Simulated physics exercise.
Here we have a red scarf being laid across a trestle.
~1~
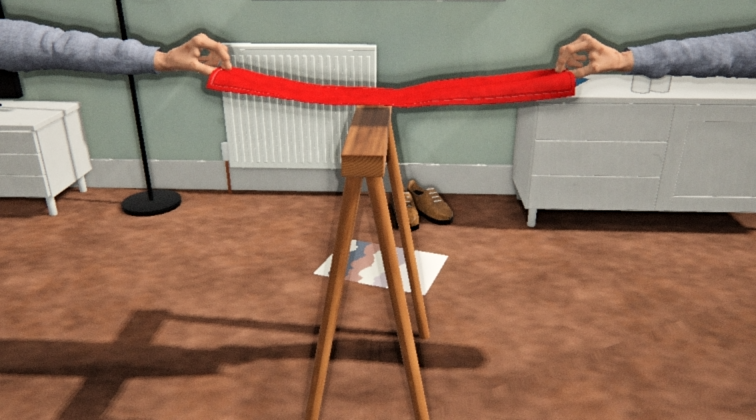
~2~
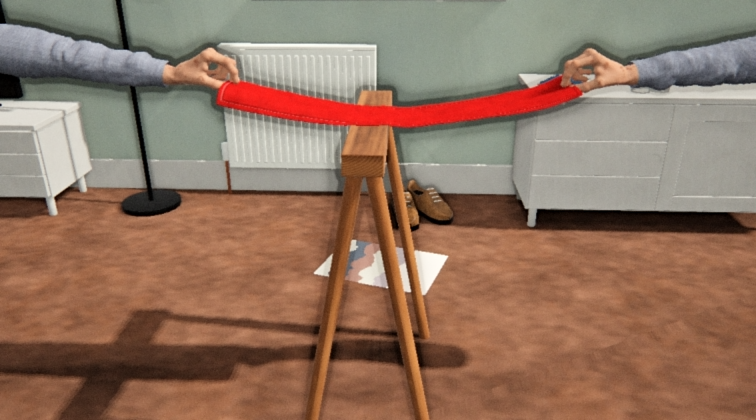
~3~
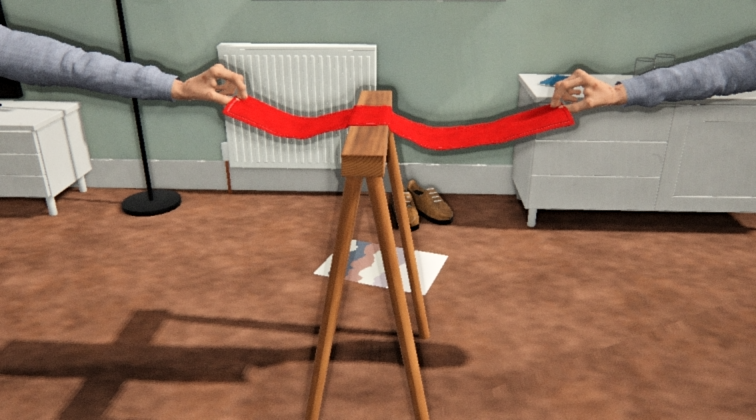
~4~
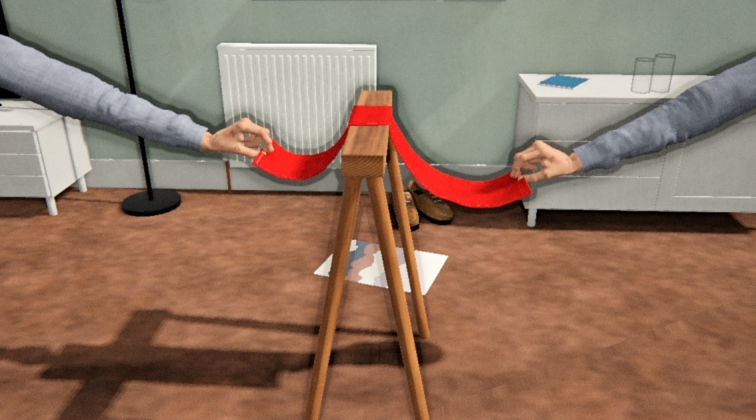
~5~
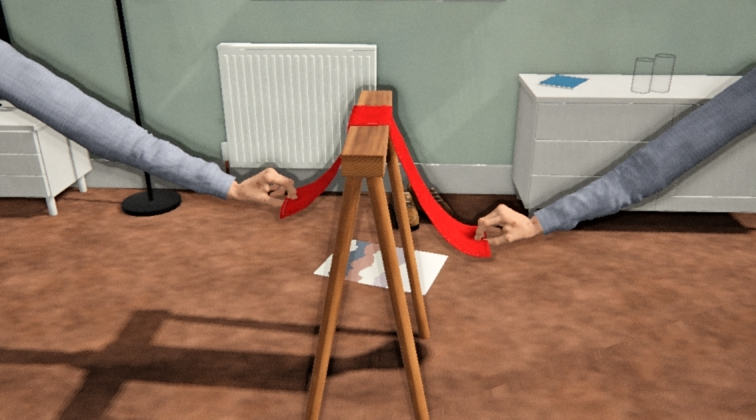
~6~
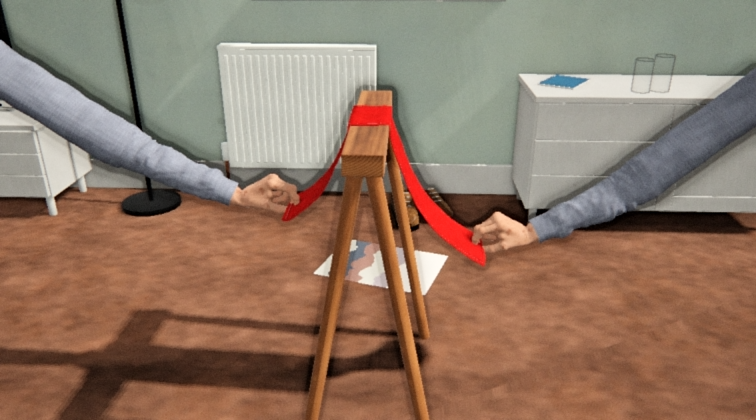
In the video, two hands hold a red scarf stretched above a wooden trestle, lower it across the top, then bring both ends down and inward until it drapes on either side, the hands still gripping the ends.
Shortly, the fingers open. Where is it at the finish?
Still on top.
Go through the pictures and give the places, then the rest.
Left end (213, 89); right end (569, 96); top of the trestle (362, 160), in the first picture.
Left end (222, 106); right end (577, 98), in the second picture.
Left end (228, 116); right end (568, 126); top of the trestle (362, 160), in the third picture.
Left end (258, 166); right end (527, 196), in the fourth picture.
Left end (285, 217); right end (485, 257), in the fifth picture.
Left end (287, 221); right end (479, 264); both sides about alike, in the sixth picture.
Then, 0.56 s later than the last view, scarf hanging on both sides, left end near (395, 222), right end near (338, 269).
Then, 1.32 s later than the last view, scarf hanging on both sides, left end near (382, 228), right end near (406, 278).
Finally, scarf hanging on both sides, left end near (338, 231), right end near (370, 277). The red scarf keeps its place.
